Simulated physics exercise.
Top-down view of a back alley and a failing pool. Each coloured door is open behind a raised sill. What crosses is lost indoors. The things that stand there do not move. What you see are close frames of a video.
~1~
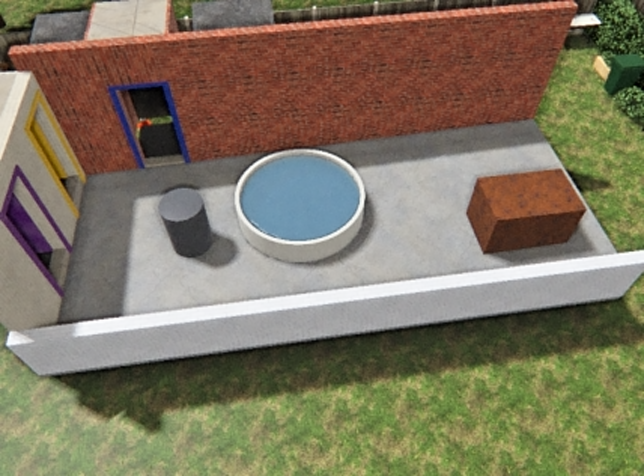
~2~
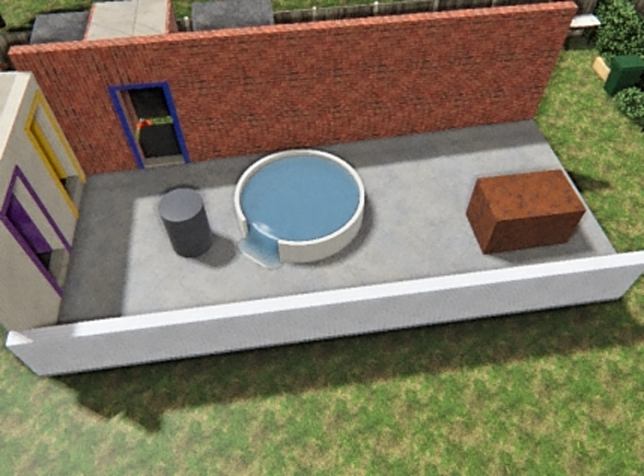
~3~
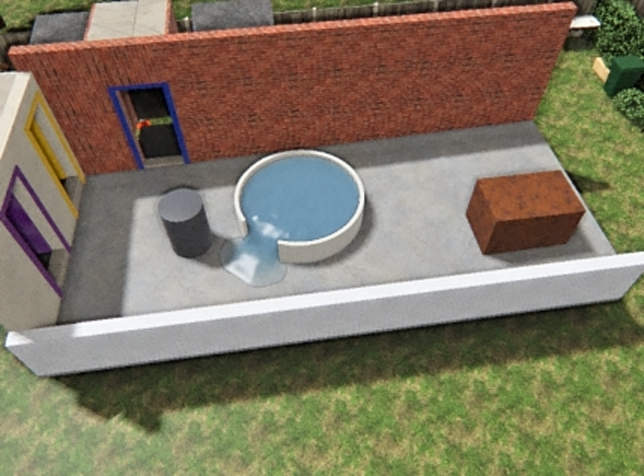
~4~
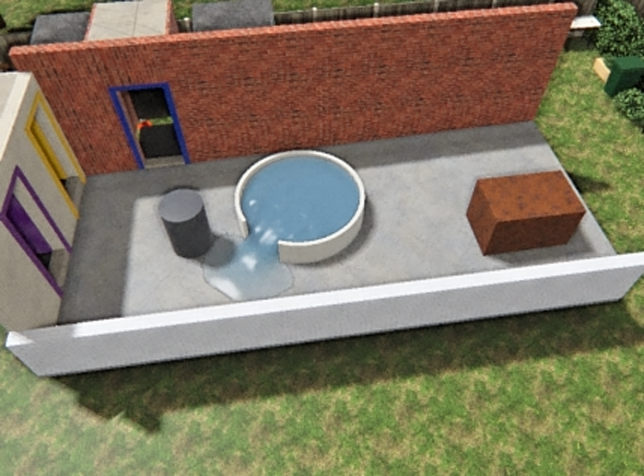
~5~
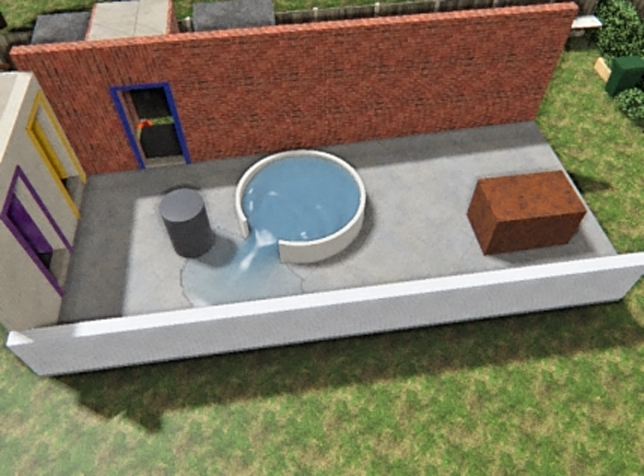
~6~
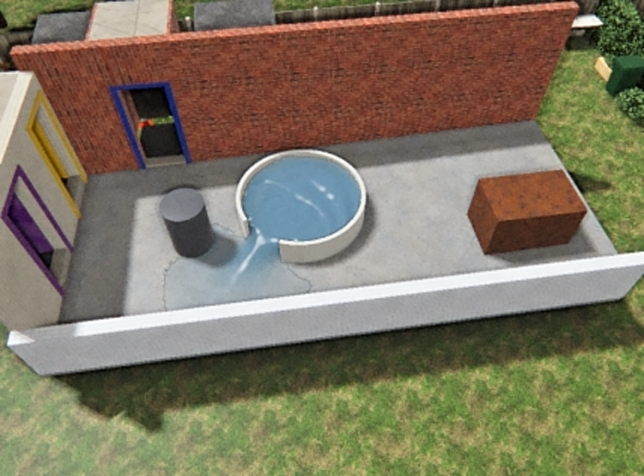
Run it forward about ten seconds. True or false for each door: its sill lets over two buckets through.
The yellow door false; the purple door false; the blue door true.
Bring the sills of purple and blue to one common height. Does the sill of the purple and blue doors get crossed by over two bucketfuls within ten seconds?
First the purple door, which beats the cutoff, then the blue door, which falls below the cutoff.
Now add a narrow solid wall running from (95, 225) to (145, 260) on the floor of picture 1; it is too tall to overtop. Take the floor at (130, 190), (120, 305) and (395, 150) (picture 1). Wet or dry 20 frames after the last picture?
The first is still bare, the second inundated and the third still bare.
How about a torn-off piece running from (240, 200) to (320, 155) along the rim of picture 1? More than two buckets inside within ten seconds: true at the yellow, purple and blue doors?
So the yellow one ends up above, the purple one ends up below and the blue one ends up above.
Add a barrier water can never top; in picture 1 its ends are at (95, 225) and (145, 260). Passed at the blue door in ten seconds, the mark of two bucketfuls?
My reading: The blue one keeps below it.
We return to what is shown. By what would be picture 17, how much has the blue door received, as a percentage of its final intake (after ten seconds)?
It should be near 0 percent of the ten-second total.
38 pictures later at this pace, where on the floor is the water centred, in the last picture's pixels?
Estimate: (208, 237).
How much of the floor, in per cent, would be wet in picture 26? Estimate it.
That's roughly 30 per cent.
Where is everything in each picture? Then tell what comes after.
The pool at (300, 196) is whole and still, in the first picture.
The front is at (279, 264), out from the gap at (262, 245), in the second picture.
The front is at (258, 284), out from the gap at (262, 246), in the third picture.
Water pours out at (262, 246) and has run to (209, 277), in the fourth picture.
The front is at (200, 306), out from the gap at (262, 246), in the fifth picture.
Water pours out at (263, 245) and has run to a hidden place, in the sixth picture.
A moment on, water covers 15 % of the floor; the yellow door not reached, the purple door not reached, the blue door not reached.
Next, water covers 20 % of the floor; the yellow door not reached, the purple door not reached, the blue door not reached.
Then, water covers 30 % of the floor; the yellow door wet at the sill, nothing in, the purple door wet at the sill, nothing in, the blue door not reached.
Later, water covers 50 % of the floor; the yellow door wet at the sill, nothing in, the purple door wet at the sill, nothing in, the blue door under two buckets in.
In the end, water covers 60 % of the floor; the yellow door wet at the sill, nothing in, the purple door wet at the sill, nothing in, the blue door over two buckets in.
